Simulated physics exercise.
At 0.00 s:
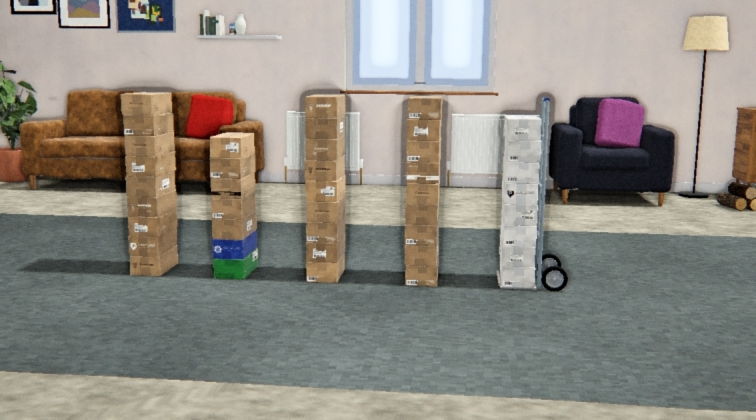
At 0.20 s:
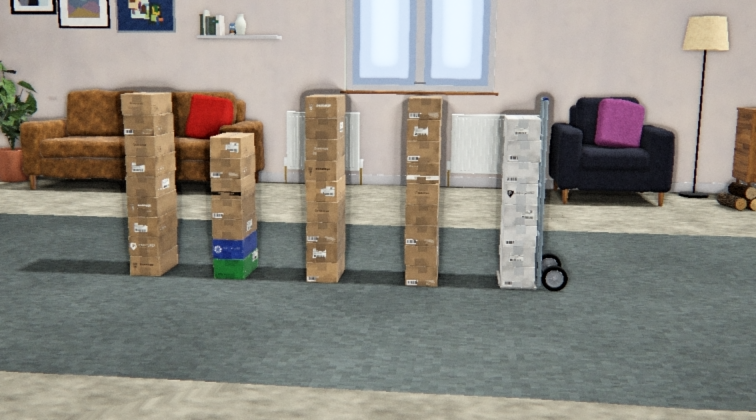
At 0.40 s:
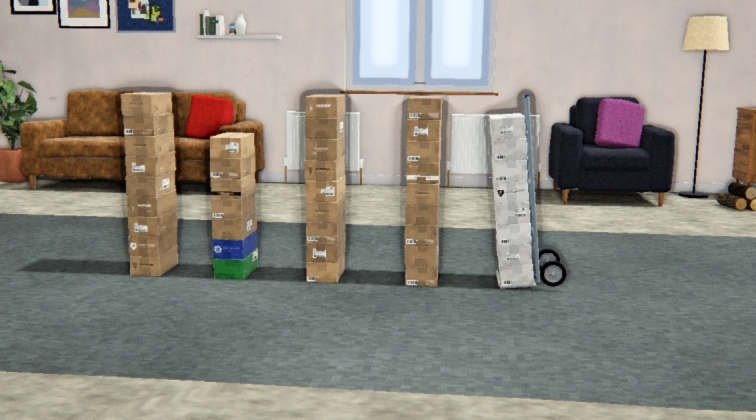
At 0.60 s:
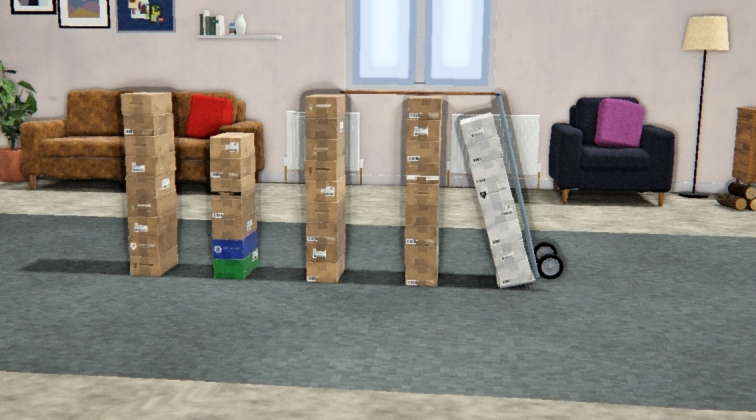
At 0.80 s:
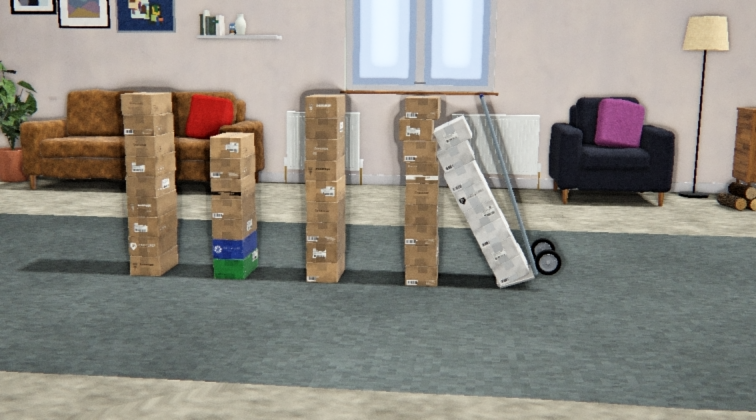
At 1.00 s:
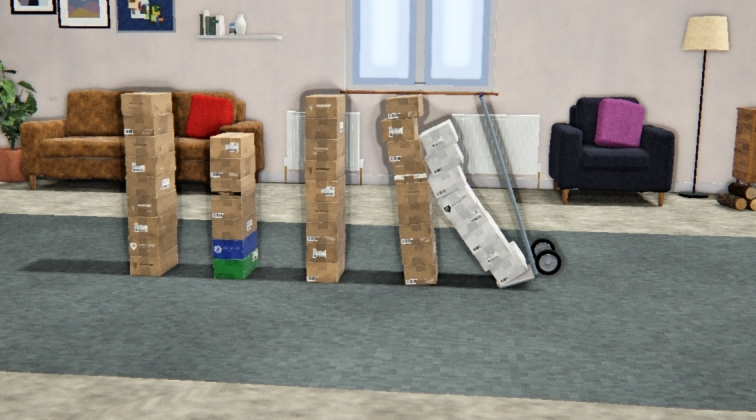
We see a row of loose box columns in a living room as a sack truck at the right tilts leftward, tipping its pale stack against the neighbouring brown column, whose boxes shift and lean slightly left.
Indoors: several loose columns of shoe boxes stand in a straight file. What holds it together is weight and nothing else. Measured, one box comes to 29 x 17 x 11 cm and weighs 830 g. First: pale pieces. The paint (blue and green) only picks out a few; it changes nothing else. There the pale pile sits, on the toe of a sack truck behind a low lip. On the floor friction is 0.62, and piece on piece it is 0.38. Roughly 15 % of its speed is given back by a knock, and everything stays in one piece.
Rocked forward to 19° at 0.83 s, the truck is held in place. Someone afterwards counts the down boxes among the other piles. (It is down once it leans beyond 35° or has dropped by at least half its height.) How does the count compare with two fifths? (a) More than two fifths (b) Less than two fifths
The answer is a.
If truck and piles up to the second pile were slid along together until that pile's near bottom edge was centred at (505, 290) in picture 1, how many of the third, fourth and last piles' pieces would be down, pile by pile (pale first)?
Pile by pile, third 8, fourth 6, last 9.
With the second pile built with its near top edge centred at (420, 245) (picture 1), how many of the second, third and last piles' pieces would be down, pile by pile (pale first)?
Then second 0, third 0, last 0.
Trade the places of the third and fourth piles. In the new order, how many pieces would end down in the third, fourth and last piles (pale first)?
Count of fallen pieces - third: 6; fourth: 8; last: 8.
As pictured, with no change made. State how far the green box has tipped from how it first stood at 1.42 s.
About 0 degrees.
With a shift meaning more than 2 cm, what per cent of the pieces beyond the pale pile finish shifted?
100 per cent.
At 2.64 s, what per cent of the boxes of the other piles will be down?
By that time it is 95 percent.
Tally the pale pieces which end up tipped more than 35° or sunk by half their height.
The answer is 8 pale pieces.
After 1.42 s, 8 of the pale pile down; 5 of the 34 other boxes down.
After 1.90 s, 8 of the pale pile down; 18 of the 34 other boxes down; blue box leaning 14°; green box leaning 14°.
After 2.64 s, 8 of the pale pile down; 33 of the 34 other boxes down; blue box leaning 65°, 6 cm lower; green box leaning 4°.
At rest (4.3 s), 8 of the pale pile down; 33 of the 34 other boxes down; blue box leaning 65°, 6 cm lower; green box shifted 26 mm. That is 97 per cent. As the last picture would show them, middles, blue box near (205, 254), green box near (232, 263).
